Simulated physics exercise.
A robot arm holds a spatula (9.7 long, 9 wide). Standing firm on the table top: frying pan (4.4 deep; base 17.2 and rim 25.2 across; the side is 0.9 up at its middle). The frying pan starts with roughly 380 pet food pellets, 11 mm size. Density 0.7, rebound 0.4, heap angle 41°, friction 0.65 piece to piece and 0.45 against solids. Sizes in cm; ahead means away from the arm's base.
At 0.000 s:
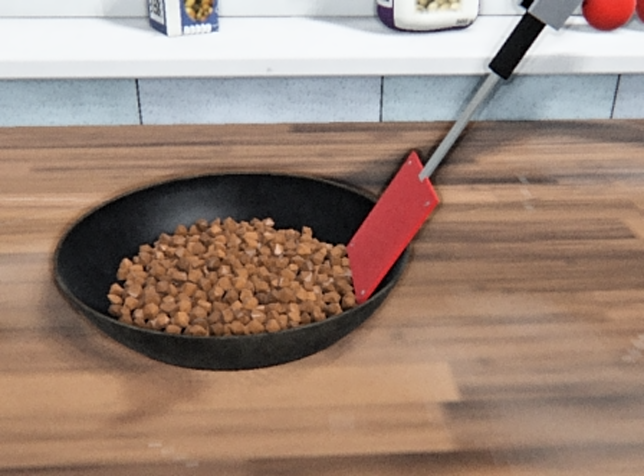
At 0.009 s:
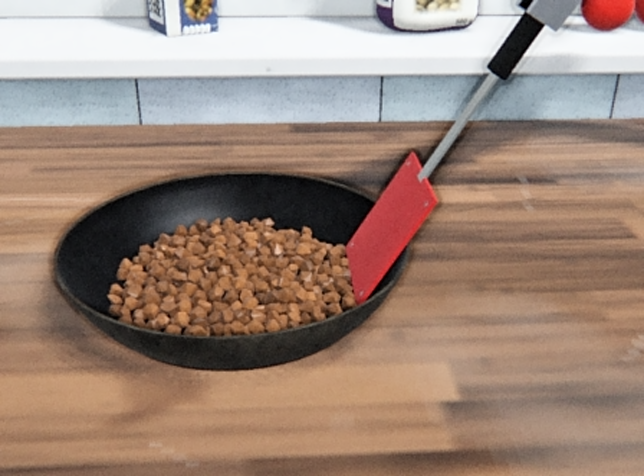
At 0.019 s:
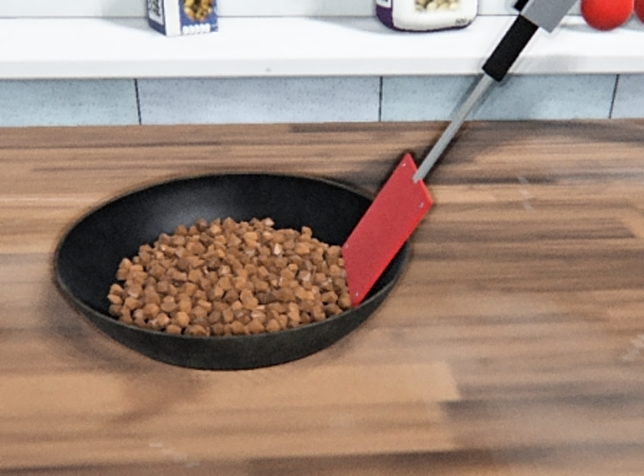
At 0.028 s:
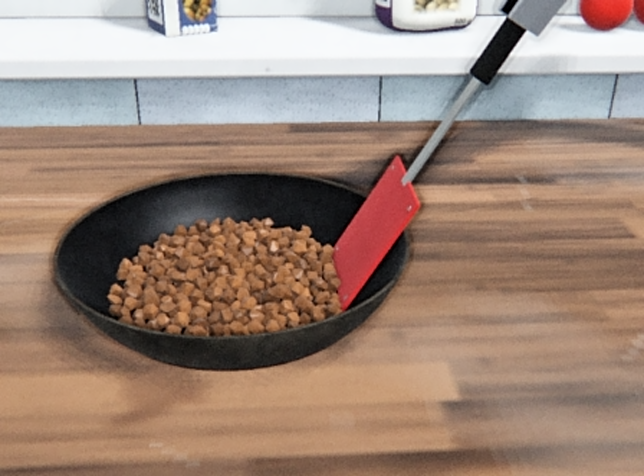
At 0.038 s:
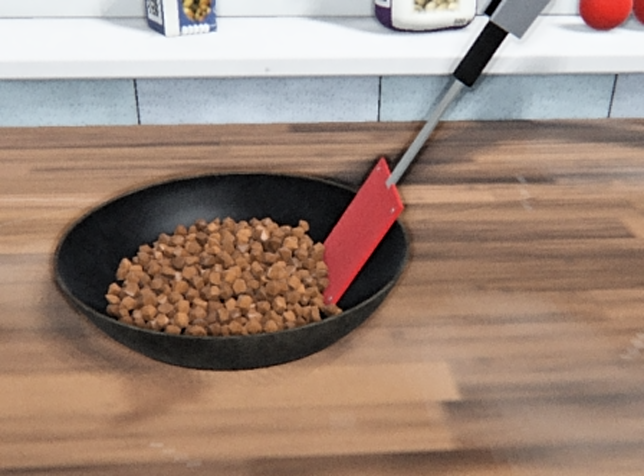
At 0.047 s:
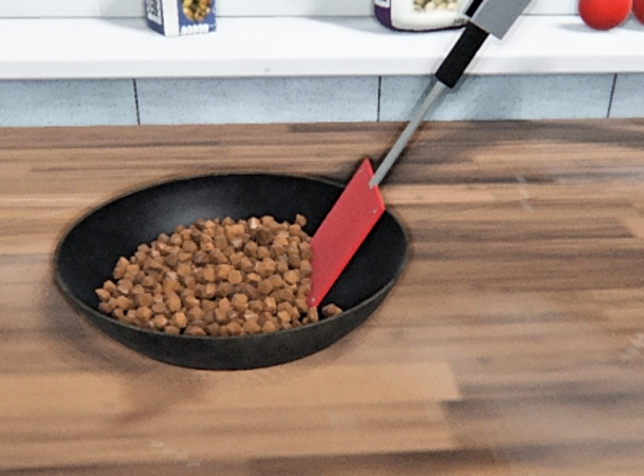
On a wooden table top, a red spatula pushes brown pellets leftward in a black frying pan.
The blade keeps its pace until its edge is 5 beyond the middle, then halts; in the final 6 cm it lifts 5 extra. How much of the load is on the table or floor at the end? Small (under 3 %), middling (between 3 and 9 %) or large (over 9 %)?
A large share, over 9 %, ends on the table or floor.
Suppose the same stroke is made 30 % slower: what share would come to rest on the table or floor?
Then about 5 per cent.
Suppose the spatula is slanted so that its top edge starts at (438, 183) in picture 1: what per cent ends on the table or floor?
Some 15 per cent.
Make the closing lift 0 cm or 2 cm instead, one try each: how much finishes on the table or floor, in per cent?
Some 10 and 15 per cent.
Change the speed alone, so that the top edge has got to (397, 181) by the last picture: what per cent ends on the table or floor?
Some 0 per cent.
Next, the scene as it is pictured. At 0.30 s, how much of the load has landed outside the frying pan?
About 10 per cent.
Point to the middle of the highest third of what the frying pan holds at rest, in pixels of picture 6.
Near (118, 262).
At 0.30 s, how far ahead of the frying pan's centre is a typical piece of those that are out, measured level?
About 28 cm.
By 0.07 s, sloping 59°, highest piece 6 above the table; 380 in the frying pan.
By 0.09 s, sloping 59°, highest piece 8 above the table; 380 in the frying pan.
By 0.30 s, sloping 59°, highest piece 10 above the table; 331 in the frying pan, 40 on the table or floor, 9 on the blade or in flight.
By 1.35 s, sloping 59°, highest piece 5 above the table; 331 in the frying pan, 49 on the table or floor.
Final count, 331 in the frying pan, 49 on the table or floor. That is 13 % on the table or floor.
